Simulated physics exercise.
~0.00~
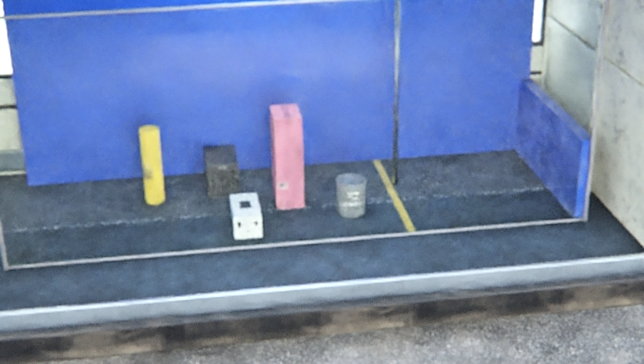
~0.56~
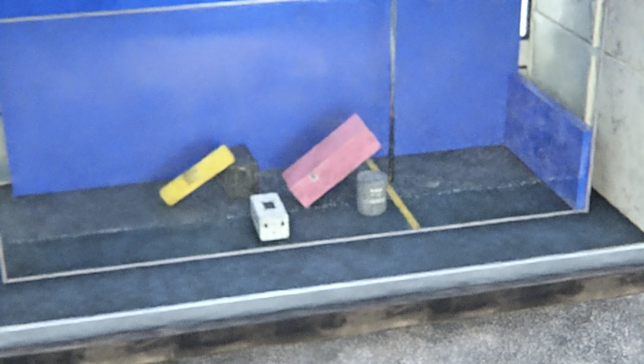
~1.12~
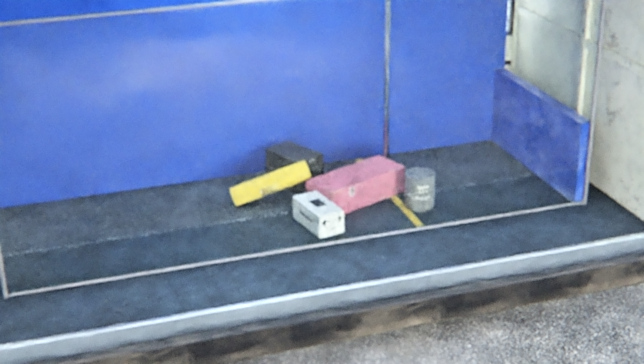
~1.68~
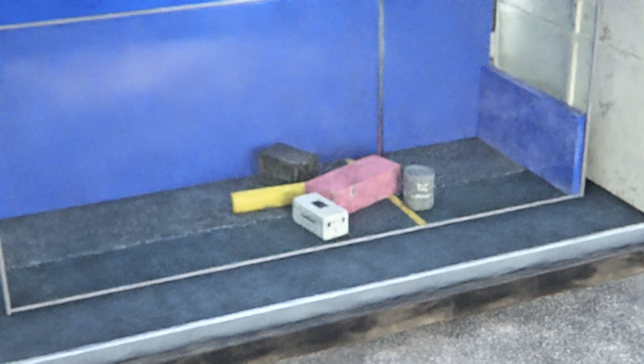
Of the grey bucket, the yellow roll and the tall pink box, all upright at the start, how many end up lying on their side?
Two of them end up on their side, the yellow roll and the pink box. The grey bucket is still standing.
